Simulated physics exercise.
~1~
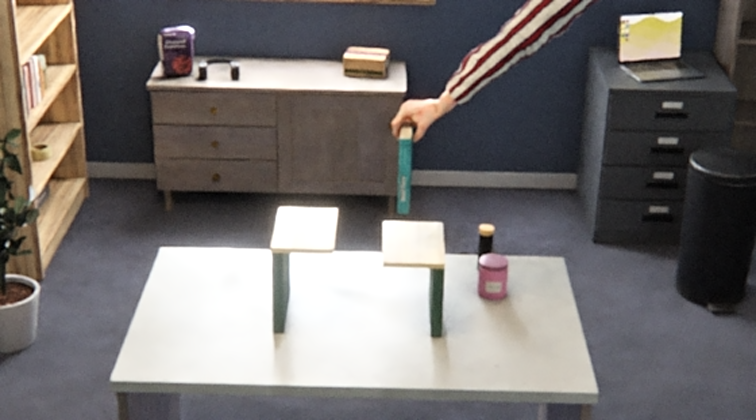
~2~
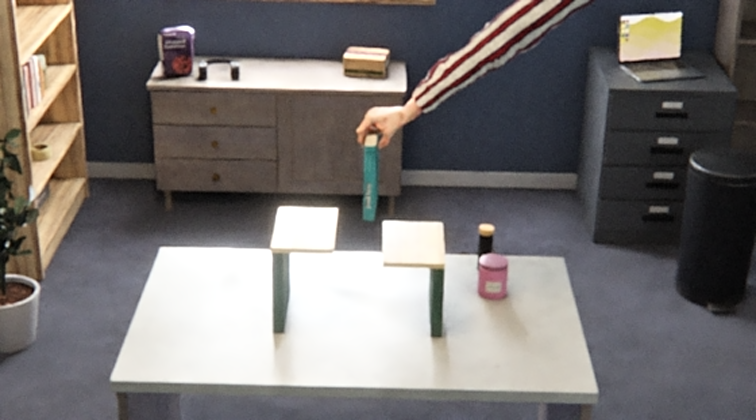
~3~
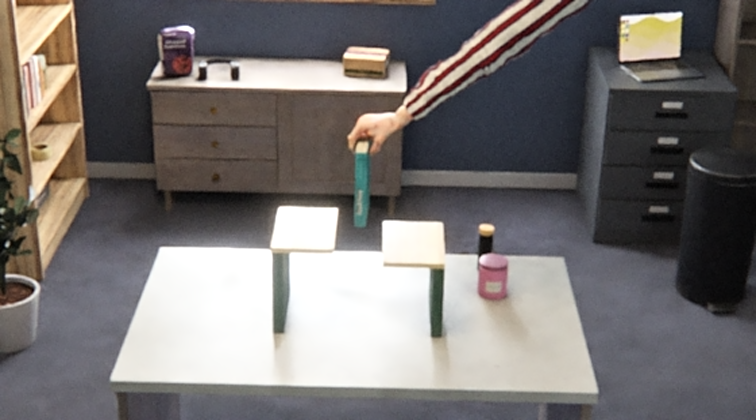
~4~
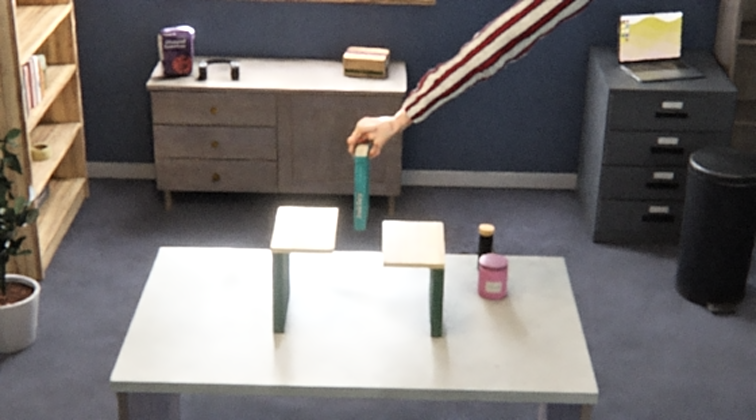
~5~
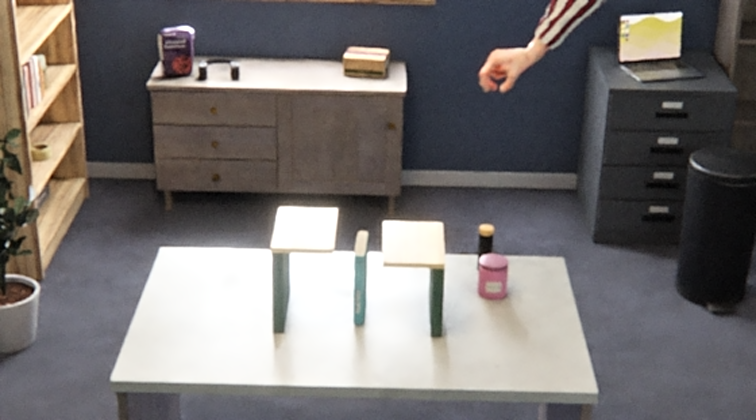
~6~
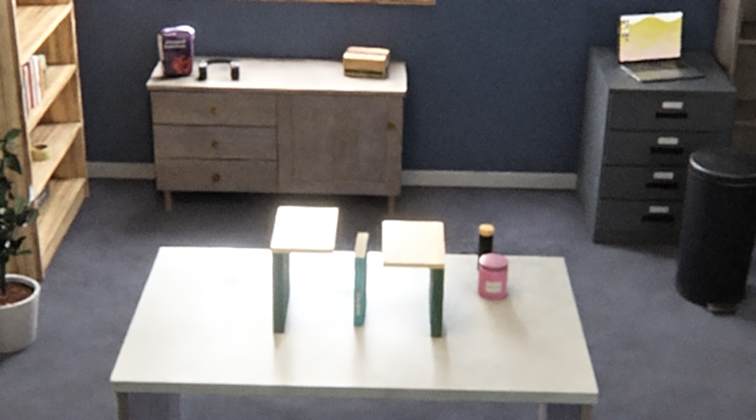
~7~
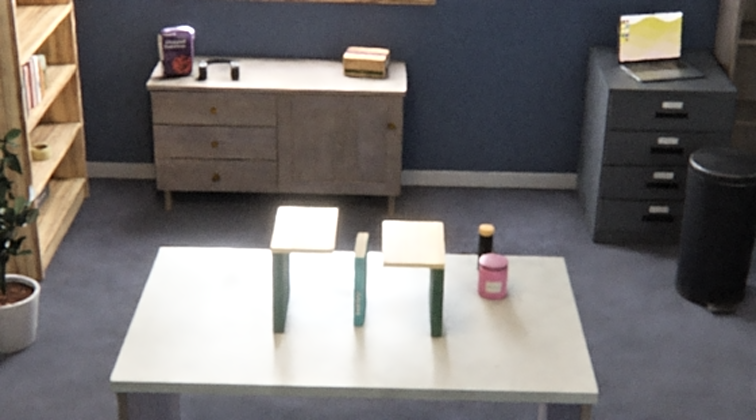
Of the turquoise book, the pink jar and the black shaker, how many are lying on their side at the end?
None of them are lying on their side. The turquoise book, the pink jar and the black shaker all stand upright at the end.
